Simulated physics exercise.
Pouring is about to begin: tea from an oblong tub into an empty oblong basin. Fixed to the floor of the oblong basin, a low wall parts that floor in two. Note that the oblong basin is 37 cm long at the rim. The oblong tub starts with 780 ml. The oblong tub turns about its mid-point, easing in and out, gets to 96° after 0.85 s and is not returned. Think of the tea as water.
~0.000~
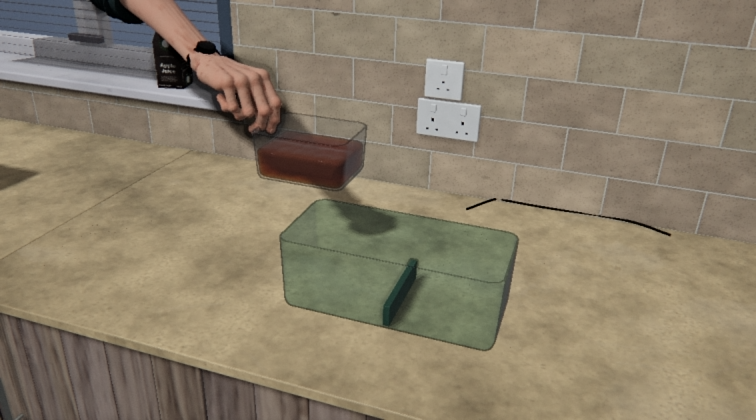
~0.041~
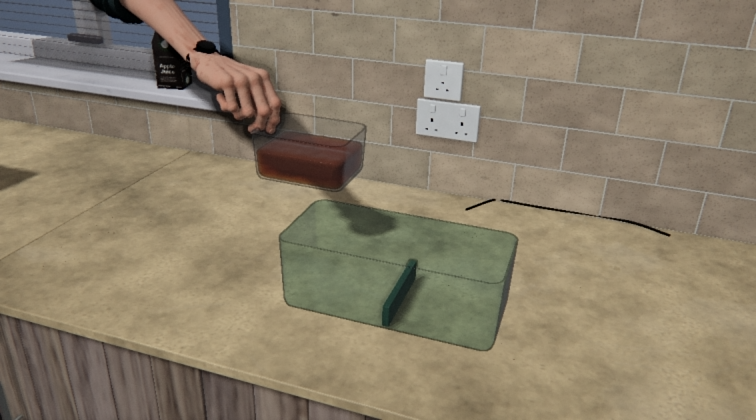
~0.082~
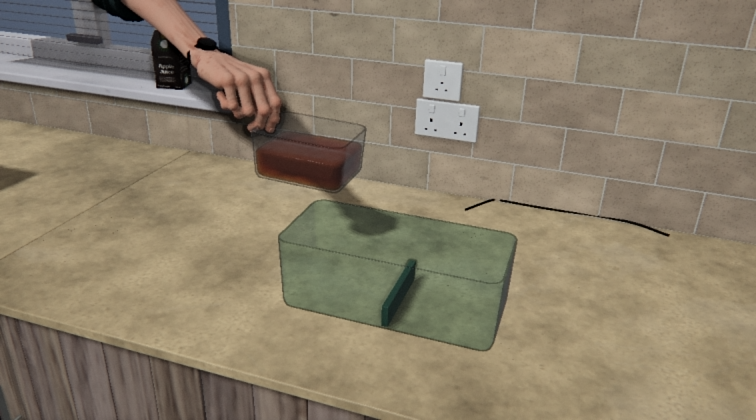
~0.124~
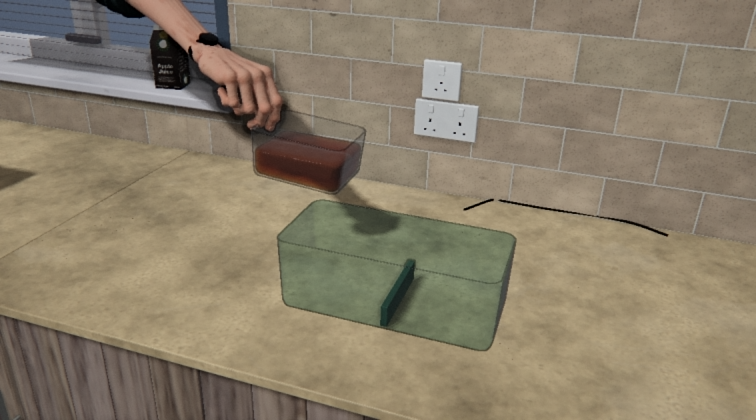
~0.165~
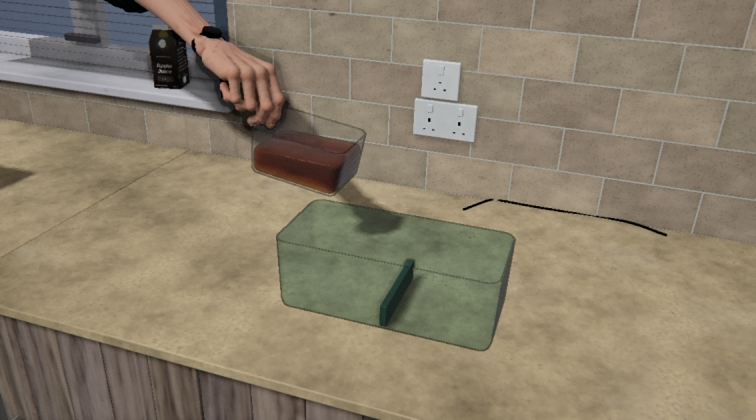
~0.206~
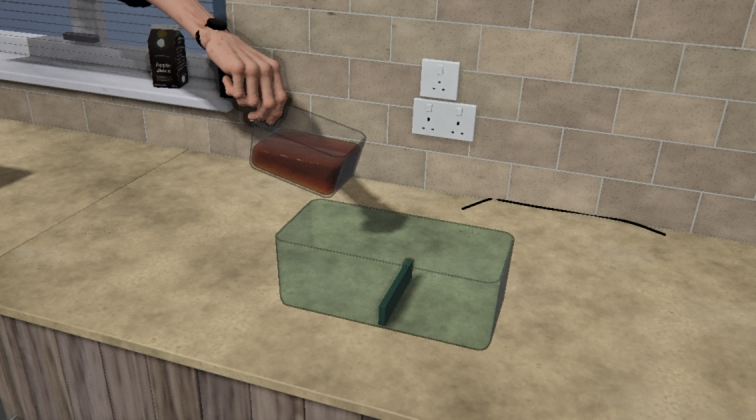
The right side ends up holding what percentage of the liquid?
About 14 in every hundred parts.
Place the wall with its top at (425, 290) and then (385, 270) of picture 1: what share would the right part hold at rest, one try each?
Respectively 15 and 50 %.
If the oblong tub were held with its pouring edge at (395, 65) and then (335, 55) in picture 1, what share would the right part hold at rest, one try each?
Respectively 80 and 10 %.
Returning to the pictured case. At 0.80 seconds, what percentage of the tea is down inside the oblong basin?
Some 78 per cent.
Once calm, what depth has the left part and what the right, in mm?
Once settled, the left stands around 22 mm and the right around 4 mm.
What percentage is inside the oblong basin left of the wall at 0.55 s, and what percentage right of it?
About 9 left, about 0 right.
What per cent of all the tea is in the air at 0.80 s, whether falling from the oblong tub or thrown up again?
Estimated airborne part: Roughly 6 per cent.
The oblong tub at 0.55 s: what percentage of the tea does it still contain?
At that time about 54 in a hundred parts are still held.
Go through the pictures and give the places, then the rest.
It leans 0°; its right rim is at (356, 136); the tea meets the walls at (272, 138) and (356, 151); the oblong basin's rim runs from (299, 218) to (512, 259); the wall's top is at (401, 283), in the first frame.
It leans 1°; its right rim is at (356, 137); the tea meets the walls at (271, 139) and (355, 152), in the second frame.
It leans 2°; its right rim is at (356, 139); the tea meets the walls at (270, 139) and (354, 153), in the third frame.
It leans 5°; its right rim is at (356, 141); the tea meets the walls at (269, 138) and (353, 153), in the fourth frame.
It leans 9°; its right rim is at (356, 144); the tea meets the walls at (269, 138) and (353, 154), in the fifth frame.
It leans 13°; its right rim is at (356, 148); the tea meets the walls at (267, 137) and (353, 154), in the sixth frame.
By 0.55 s the tilt is 69° and 55 per cent is still to pour, 9 is left of the wall and 0 right of it.
By 0.80 s the tilt is 95° and 15 per cent is still to pour, 67 is left of the wall and 12 right of it.
By 1.06 s the tilt is 96° and 3 per cent is still to pour, 79 is left of the wall and 14 right of it.
By 1.35 s the tilt is 96° and 0 per cent is still to pour, 83 is left of the wall and 14 right of it.
At rest 84 per cent lies left of the wall, 14 right of it and 2 outside.
